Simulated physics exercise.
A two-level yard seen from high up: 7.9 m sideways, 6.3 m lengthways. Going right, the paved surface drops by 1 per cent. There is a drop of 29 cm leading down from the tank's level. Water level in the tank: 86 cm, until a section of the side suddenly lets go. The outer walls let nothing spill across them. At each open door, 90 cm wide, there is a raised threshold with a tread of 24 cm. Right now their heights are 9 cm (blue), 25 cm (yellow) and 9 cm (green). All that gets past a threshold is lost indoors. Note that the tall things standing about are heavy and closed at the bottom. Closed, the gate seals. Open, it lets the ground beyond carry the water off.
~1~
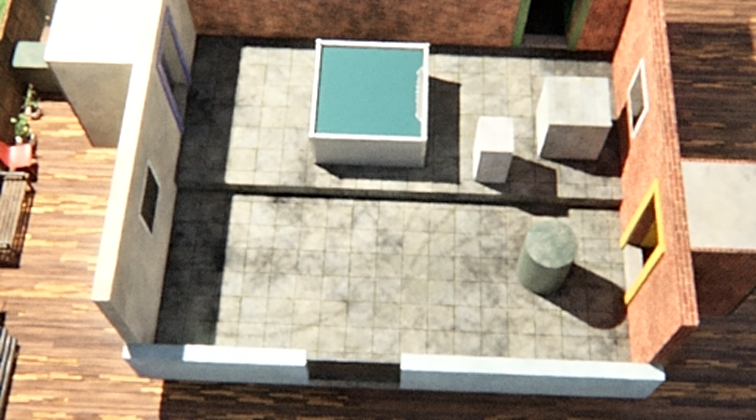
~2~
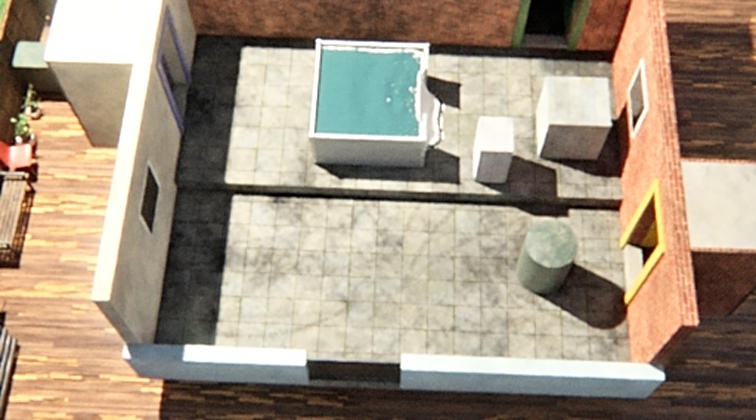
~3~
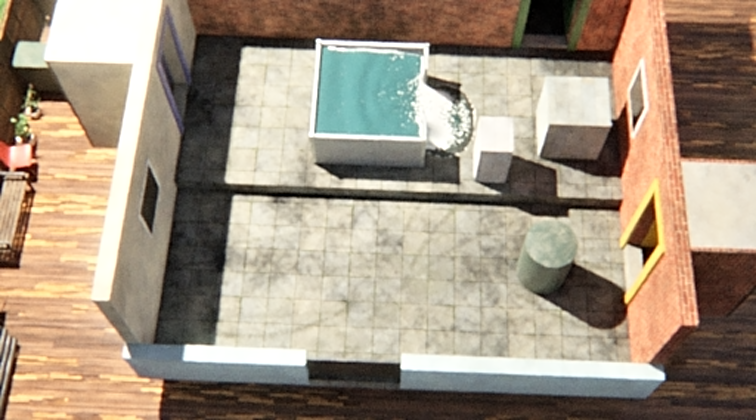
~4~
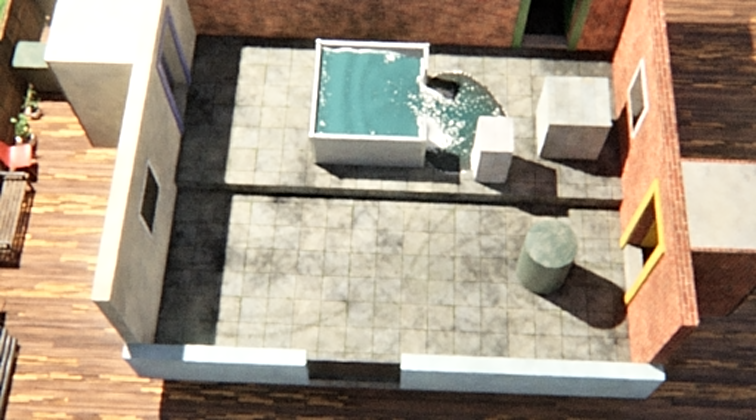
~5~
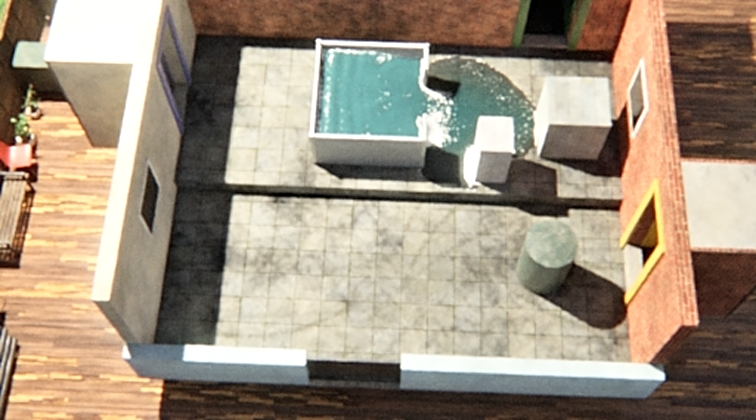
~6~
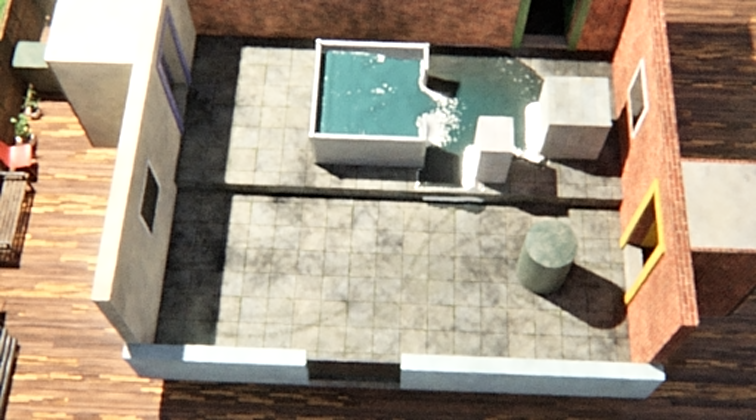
Water pouring from a gap in the right side of a square tank and spreading across paving around two pale blocks.
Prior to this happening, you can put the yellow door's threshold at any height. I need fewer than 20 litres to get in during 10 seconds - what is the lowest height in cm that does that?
I would say 11 cm is just enough.
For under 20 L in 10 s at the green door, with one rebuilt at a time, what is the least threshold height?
Roughly 29 cm at the green door.
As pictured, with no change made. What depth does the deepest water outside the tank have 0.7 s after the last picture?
About 54 cm at most.
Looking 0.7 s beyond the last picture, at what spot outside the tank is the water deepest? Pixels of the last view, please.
Near (532, 146).
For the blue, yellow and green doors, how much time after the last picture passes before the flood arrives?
Blue: 8.5 s; yellow: 1.1 s; green: 0.2 s.
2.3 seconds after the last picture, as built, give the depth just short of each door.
Lab note, cm: Blue 0; yellow 14; green 26.
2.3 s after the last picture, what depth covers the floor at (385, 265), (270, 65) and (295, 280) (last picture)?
In order: Around 1, 0 and 0 cm.
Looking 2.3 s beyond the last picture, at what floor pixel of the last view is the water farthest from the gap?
At about (625, 378).
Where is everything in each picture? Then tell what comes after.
The first picture shows still water, 86 cm deep, in the tank at (370, 92); the yellow door at (640, 250) is dry.
In the second picture, the gap is at (422, 111), the front 0.3 m out at (438, 139); the back of the tank holds 86 cm.
In the third picture, the front is at (468, 137), 0.9 m from the gap at (422, 112); 0.9 m2 of floor is wet, 86 cm left at the back.
In the fourth picture, water pours out at (422, 112) and has run 1.5 m, to a hidden place; about 9 cm deep outside, 79 cm at the back.
In the fifth picture, water pours out at (422, 112) and has run 2.1 m, to (535, 140); about 8 cm deep outside, 72 cm at the back.
In the sixth picture, water pours out at (422, 112) and has run 2.6 m, to a hidden place; about 7 cm deep outside, 73 cm at the back; 2.4 m in a straight line remain to the yellow door at (640, 250).
Then, 0.7 s after the last picture water covers 25 % of the floor, deepest (54 cm) near (532, 146); it has not reached the yellow door.
Then, 2.3 s after the last picture water covers 45 % of the floor, deepest (33 cm) near (605, 57); 14 cm at the yellow door, 0 litres in over its 25 cm threshold.
Then, 9.3 s after the last picture water covers 85 % of the floor, deepest (16 cm) near (170, 238); 9 cm at the yellow door, 0 litres in over its 25 cm threshold.
At the yellow door as built, the water peaked near 16 cm, 2.5 s after the last picture.
With a threshold of 10 cm, 28 litres would have come in within the 10 s; with 12 cm, 12 litres. So under 20 litres takes about 11 cm.
